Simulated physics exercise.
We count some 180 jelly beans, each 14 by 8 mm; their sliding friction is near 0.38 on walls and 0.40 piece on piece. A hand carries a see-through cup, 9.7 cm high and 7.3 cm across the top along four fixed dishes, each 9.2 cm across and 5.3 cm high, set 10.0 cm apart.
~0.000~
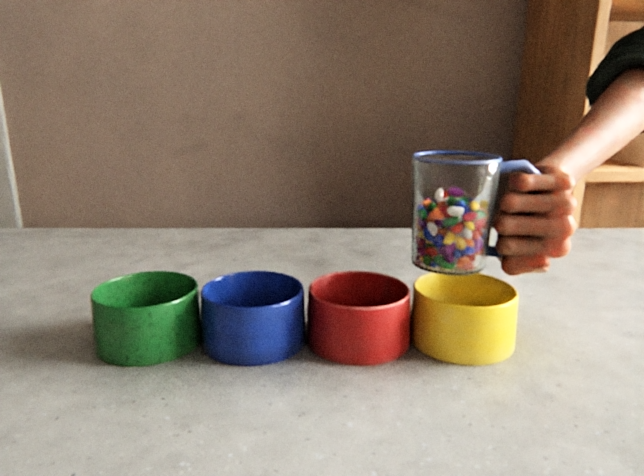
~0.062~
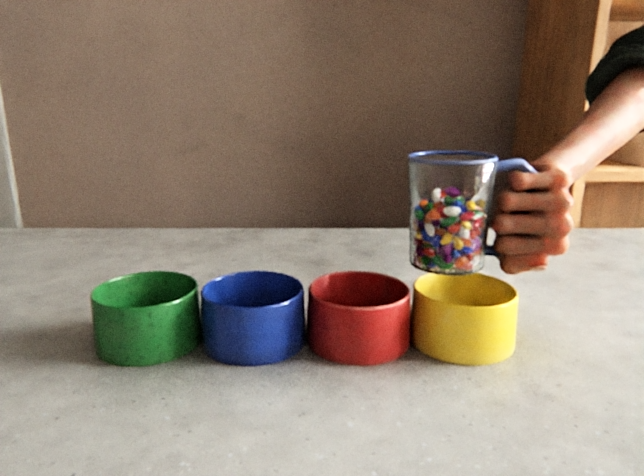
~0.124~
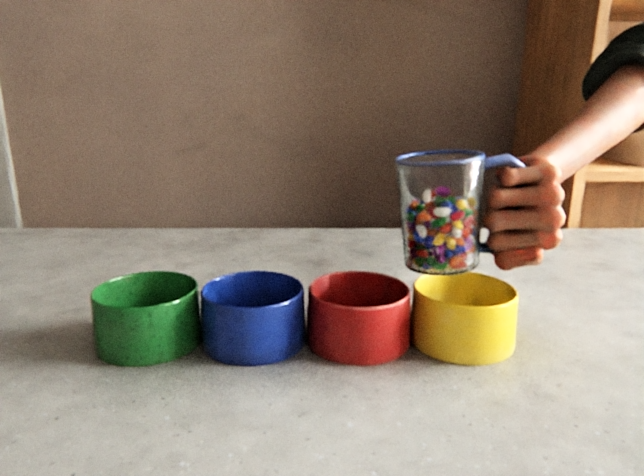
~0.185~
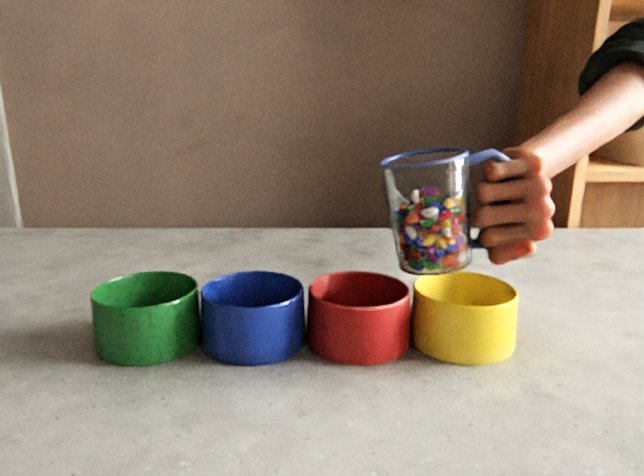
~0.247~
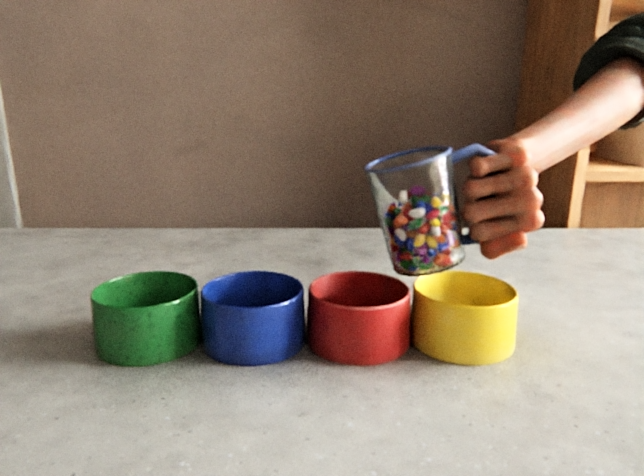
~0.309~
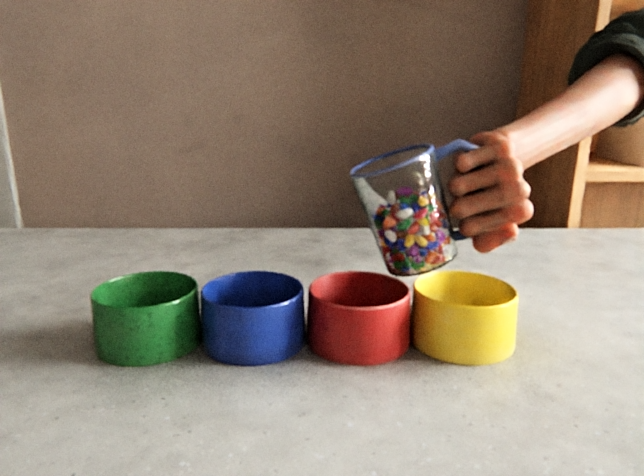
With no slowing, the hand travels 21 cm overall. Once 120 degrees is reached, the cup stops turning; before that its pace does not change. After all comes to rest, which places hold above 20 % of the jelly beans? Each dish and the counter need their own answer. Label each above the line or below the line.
Red dish: Below the line; blue dish: Below the line; green dish: Above the line; yellow dish: Below the line; counter: Below the line.
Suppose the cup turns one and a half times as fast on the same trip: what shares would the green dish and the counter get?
Then the green dish would get 70 and the counter 10.
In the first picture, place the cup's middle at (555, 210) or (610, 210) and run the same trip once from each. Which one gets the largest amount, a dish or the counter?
Largest amount - try one: Blue, try two: Red.
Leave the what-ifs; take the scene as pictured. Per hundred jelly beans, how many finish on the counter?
Close to 0 %, more or less.
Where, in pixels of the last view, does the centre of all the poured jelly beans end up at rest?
Roughly pixel (151, 319).
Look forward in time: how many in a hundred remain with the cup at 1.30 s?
100 %.
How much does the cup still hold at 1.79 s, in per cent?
Estimate: Some 10 %.
After 0.91 s, tilt 67 degrees; cup holds 100 %.
Then, at 1.30 s, tilt 98 degrees; cup holds 100 %.
After 1.79 s, tilt 120 degrees; cup holds 10 %, green 90 %.
In the end, at 2.3 s, red 0 %, blue 0 %, green 100 %, yellow 0 %, counter 0 %.
